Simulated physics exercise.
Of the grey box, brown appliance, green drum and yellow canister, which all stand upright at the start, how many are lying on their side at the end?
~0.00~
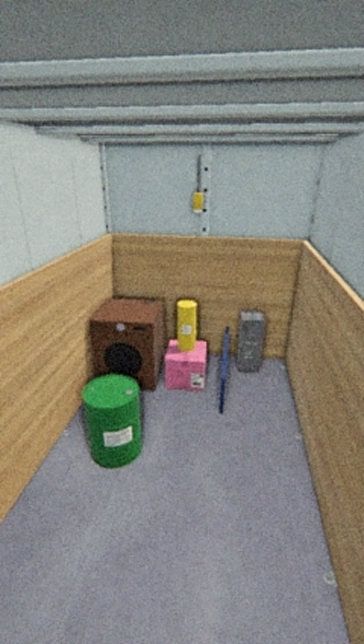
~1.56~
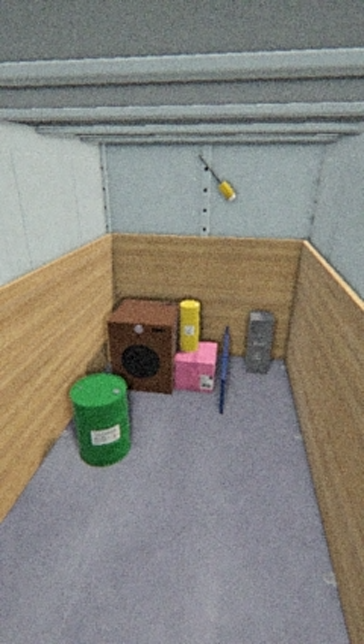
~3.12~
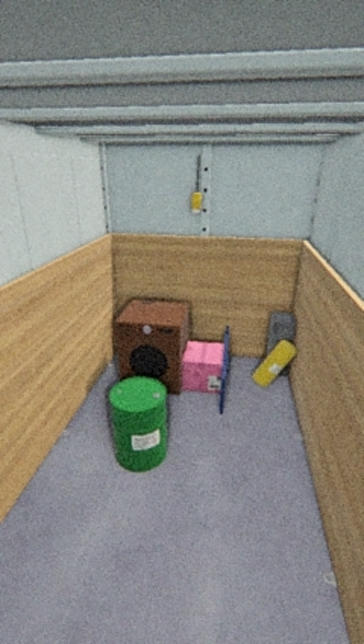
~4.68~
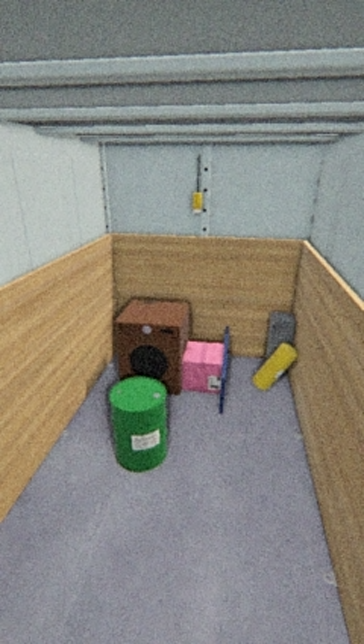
One of them is, the yellow canister, which ends up lying on the floor by the grey box.
